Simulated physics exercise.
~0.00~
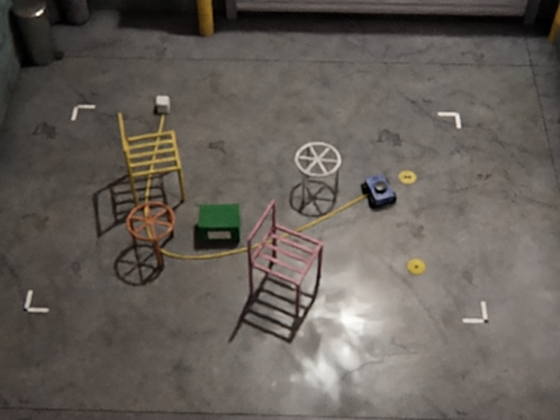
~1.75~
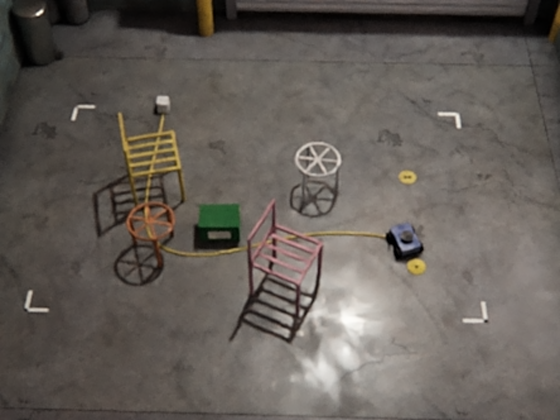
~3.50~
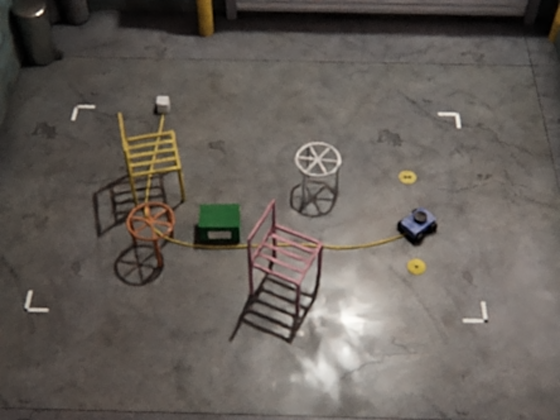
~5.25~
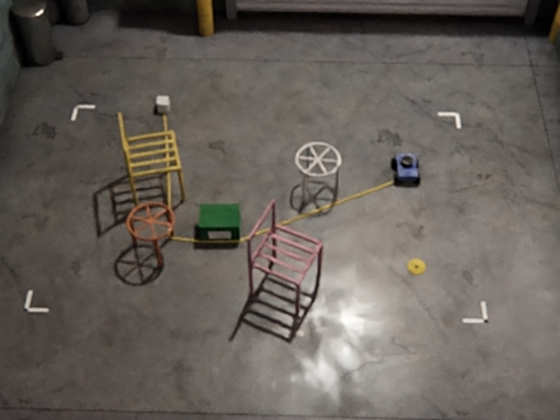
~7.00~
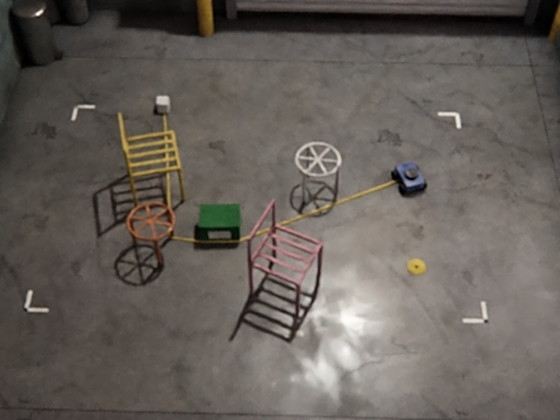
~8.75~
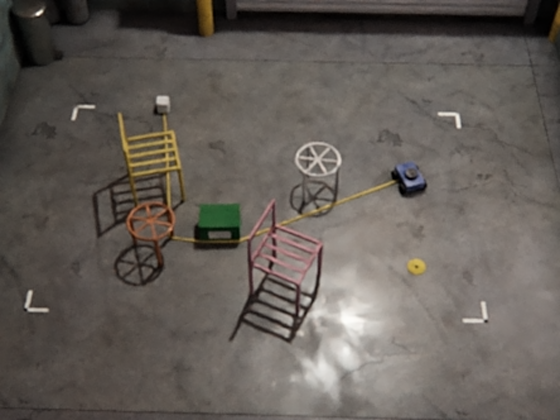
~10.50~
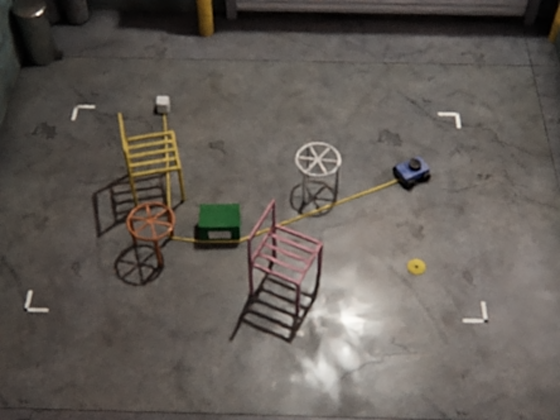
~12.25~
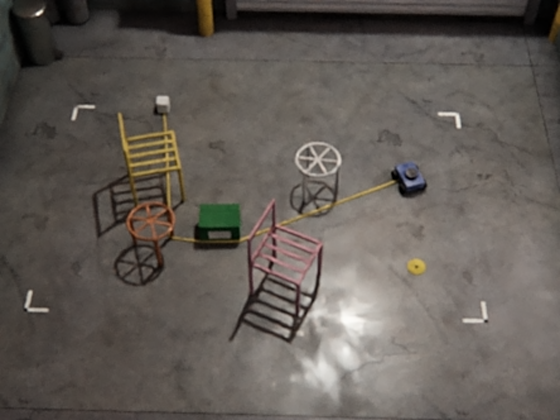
A small blue cart trailing a yellow lead moves down, then up, and stops.
